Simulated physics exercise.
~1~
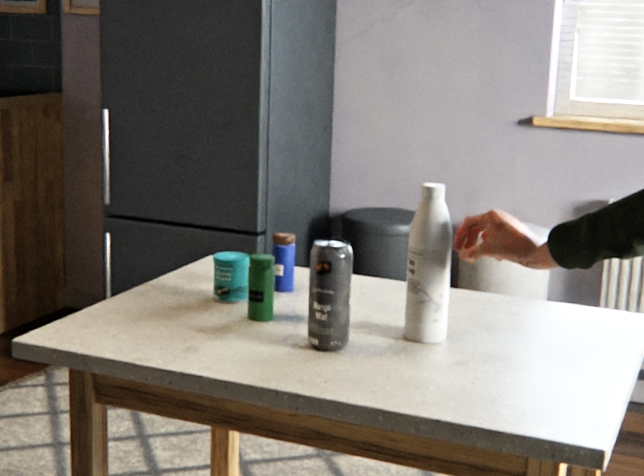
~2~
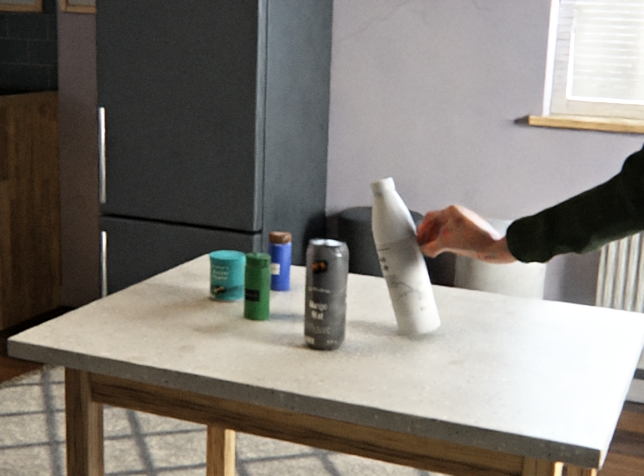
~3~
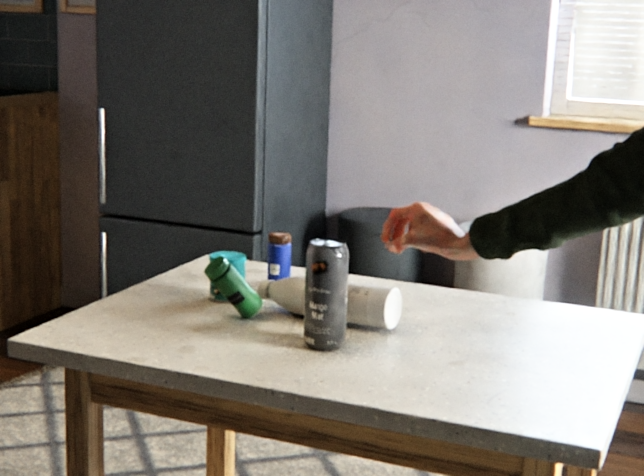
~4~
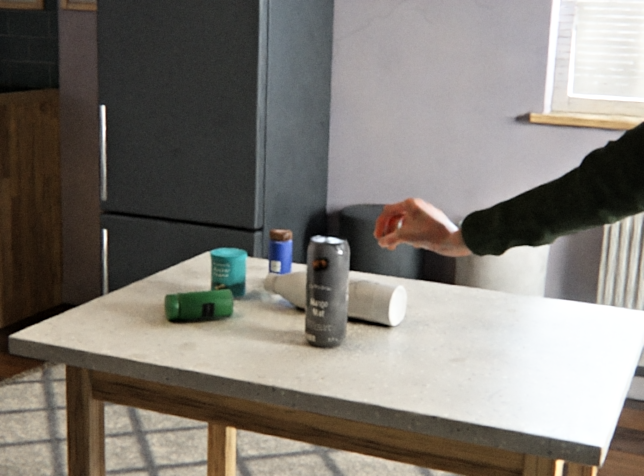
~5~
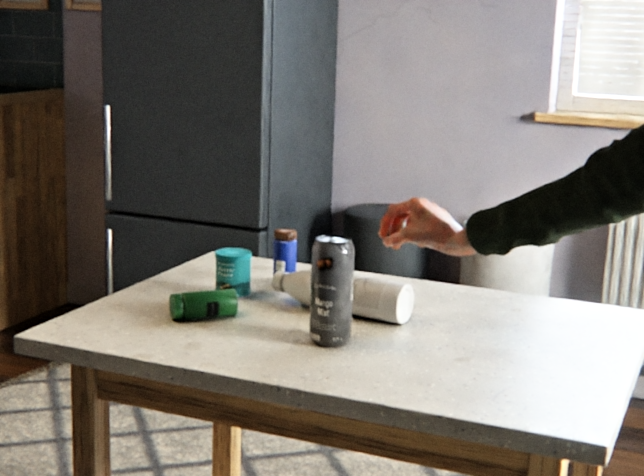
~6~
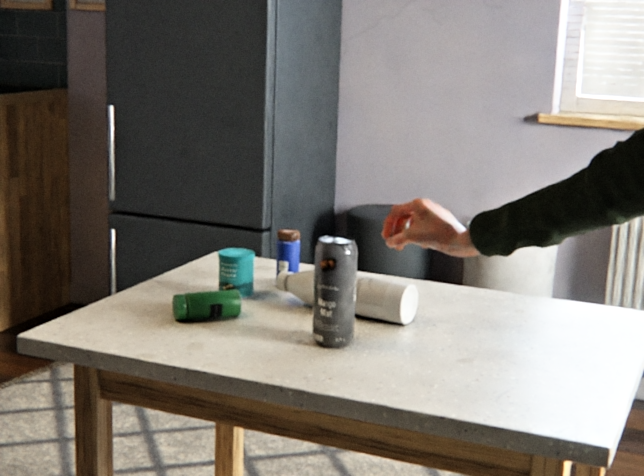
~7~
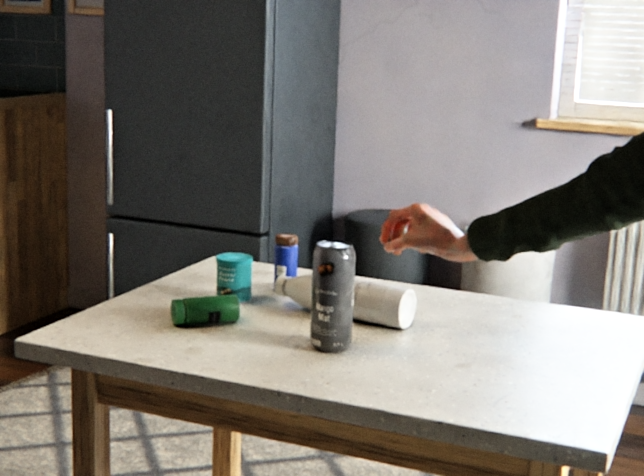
A hand reached in from the right and pushed a tall white bottle on a table, tipping it left behind a grey can. The green shaker toppled too, and both ended lying down while the can, blue shaker and turquoise tin stayed upright.
